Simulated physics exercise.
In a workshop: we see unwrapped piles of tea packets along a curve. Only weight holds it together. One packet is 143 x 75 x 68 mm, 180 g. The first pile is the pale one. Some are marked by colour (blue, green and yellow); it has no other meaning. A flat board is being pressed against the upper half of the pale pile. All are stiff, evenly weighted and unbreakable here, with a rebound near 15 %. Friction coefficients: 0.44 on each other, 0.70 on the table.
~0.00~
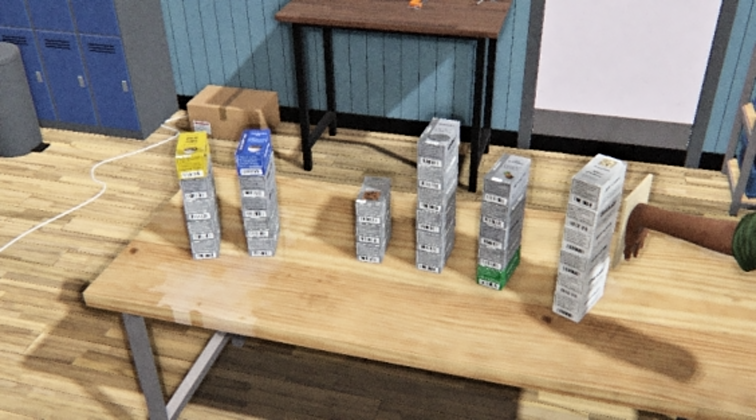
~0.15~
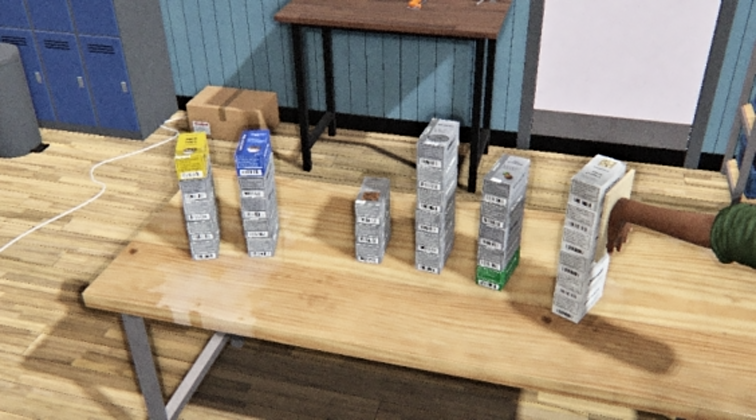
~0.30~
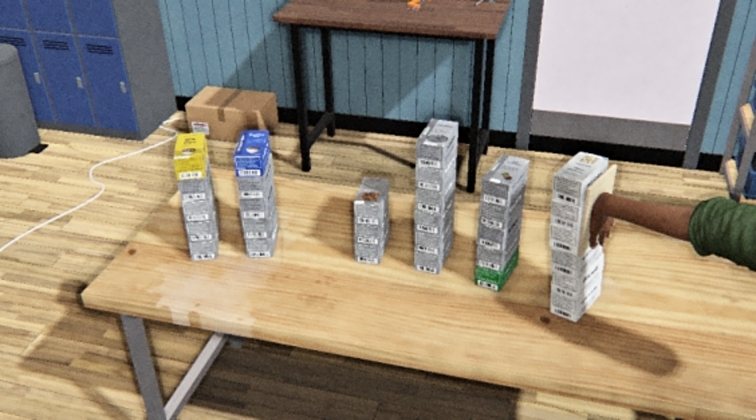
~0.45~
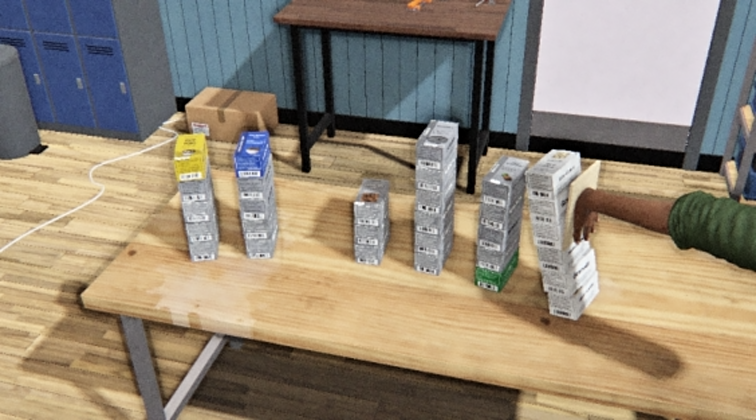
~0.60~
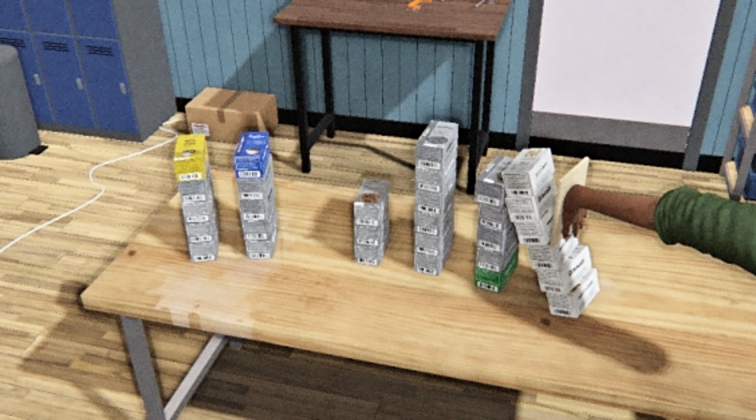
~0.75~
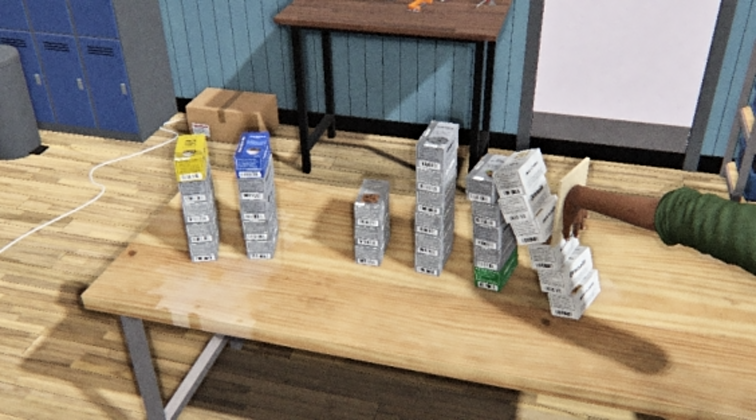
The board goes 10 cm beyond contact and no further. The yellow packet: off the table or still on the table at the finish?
In the end the yellow packet is still on top.
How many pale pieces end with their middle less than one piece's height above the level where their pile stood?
2 pale pieces.
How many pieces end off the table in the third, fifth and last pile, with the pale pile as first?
Third 0, fifth 0, last 0.
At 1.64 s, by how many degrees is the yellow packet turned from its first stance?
Some 0°.
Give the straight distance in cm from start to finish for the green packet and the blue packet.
Green 0, blue 0.
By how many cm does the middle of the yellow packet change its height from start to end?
It ends some 0 cm lower.
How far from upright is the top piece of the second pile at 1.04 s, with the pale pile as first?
It leans some 20°.
Around 1.04 s, 3 of the pale pile down; none of the 24 other packets off the table, 8 disturbed; yellow packet unmoved; green packet tipped 23°.
Around 1.30 s, 3 of the pale pile down; none of the 24 other packets off the table, 11 disturbed; yellow packet unmoved; green packet tipped 8°.
Around 1.64 s, 3 of the pale pile down; none of the 24 other packets off the table, 16 disturbed; yellow packet unmoved.
Finally (2.4 s), 3 of the pale pile down; none of the 24 other packets off the table, 17 disturbed; yellow packet unmoved; green packet unmoved; blue packet displaced 9 mm. Seen by the last camera, middles, yellow packet near (192, 157), green packet near (499, 267).
